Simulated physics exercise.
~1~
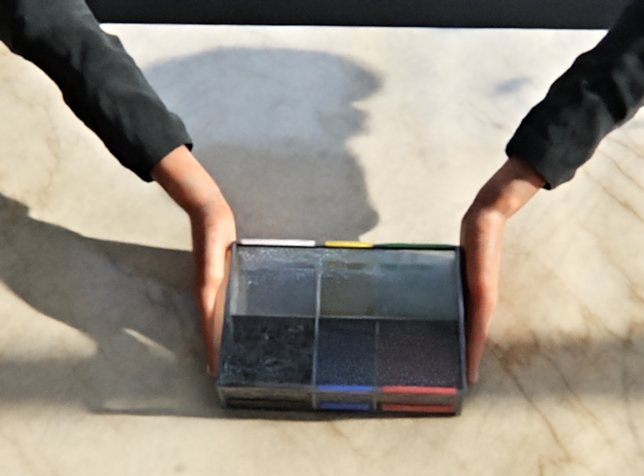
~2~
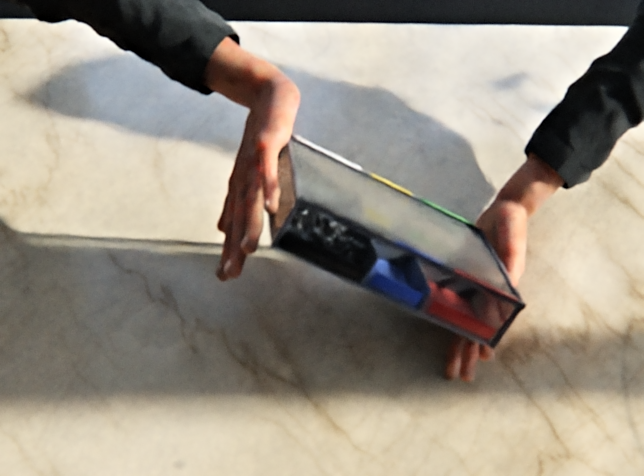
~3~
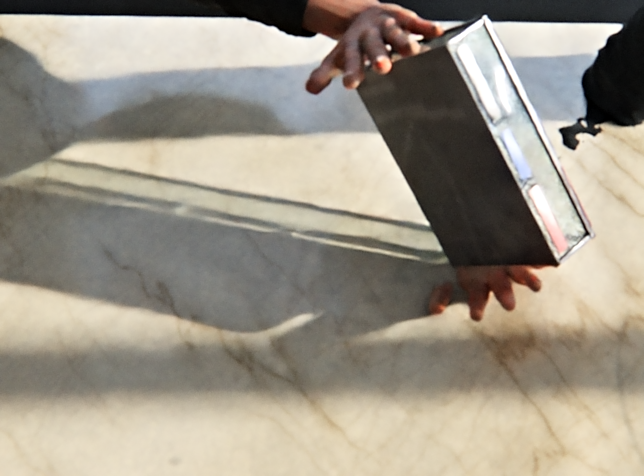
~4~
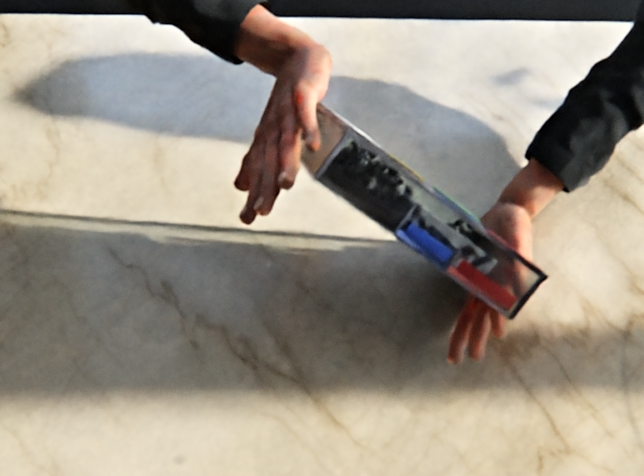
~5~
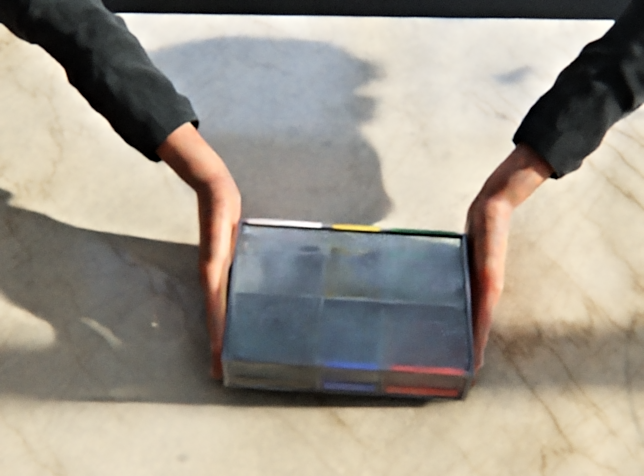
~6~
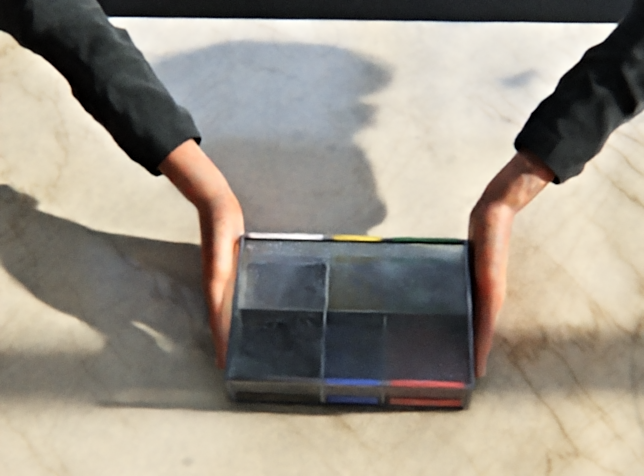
On a sunlit marble surface, two hands lift and tip a clear-topped divided box steeply onto its side, then lower it flat.
